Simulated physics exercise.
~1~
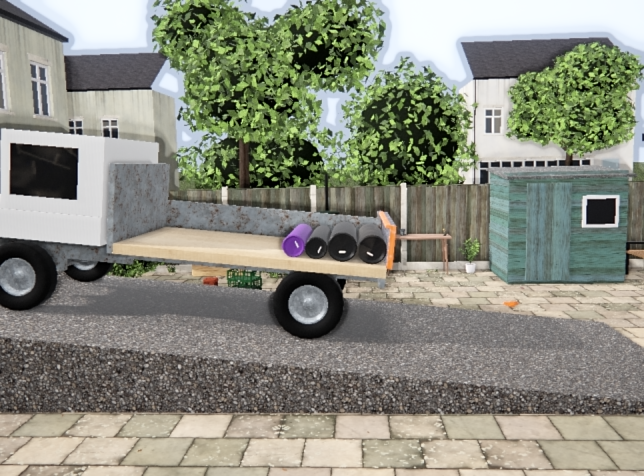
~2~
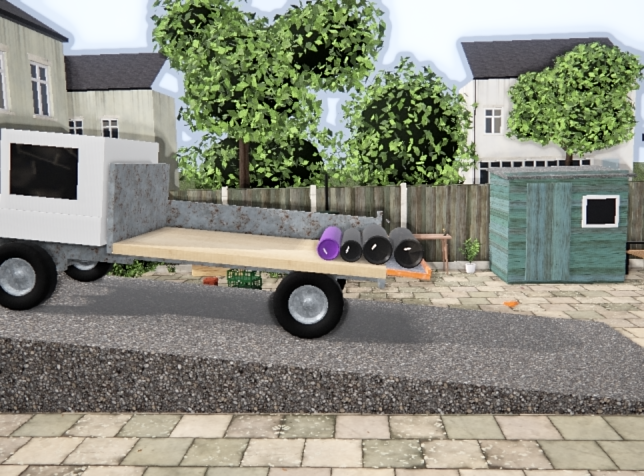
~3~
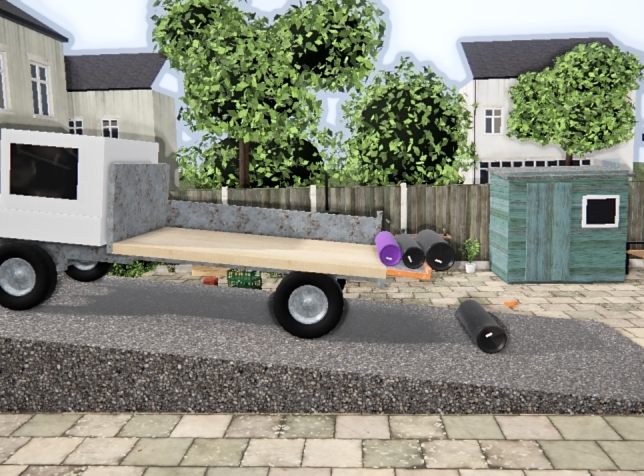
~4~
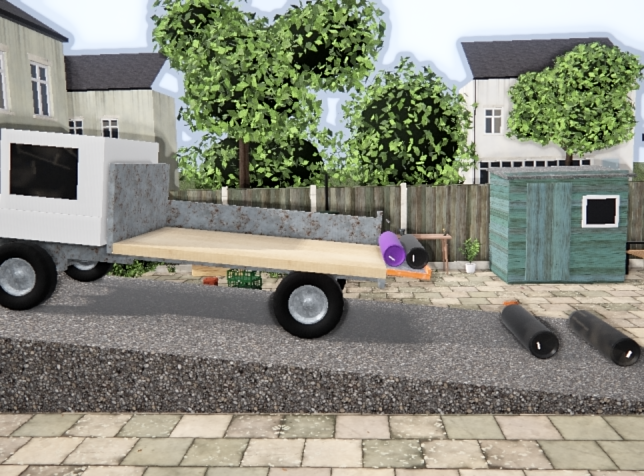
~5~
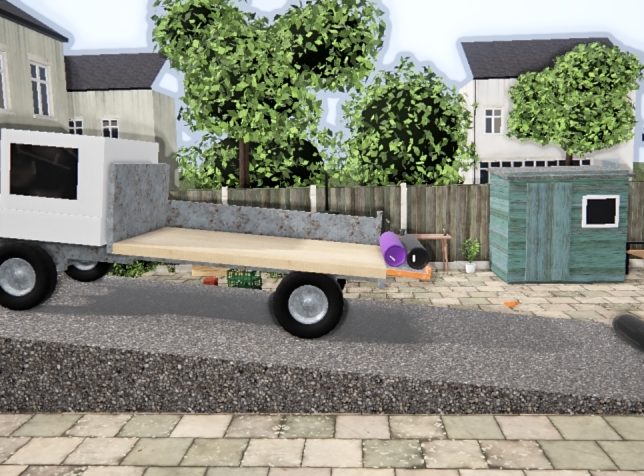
On a sloping road beside a wooden fence and a green shed, a pick-up's tailgate drops open and four cylinders roll right along the bed; two black ones fall out and roll away down the slope, while the purple one and another black one stay on the lowered gate.
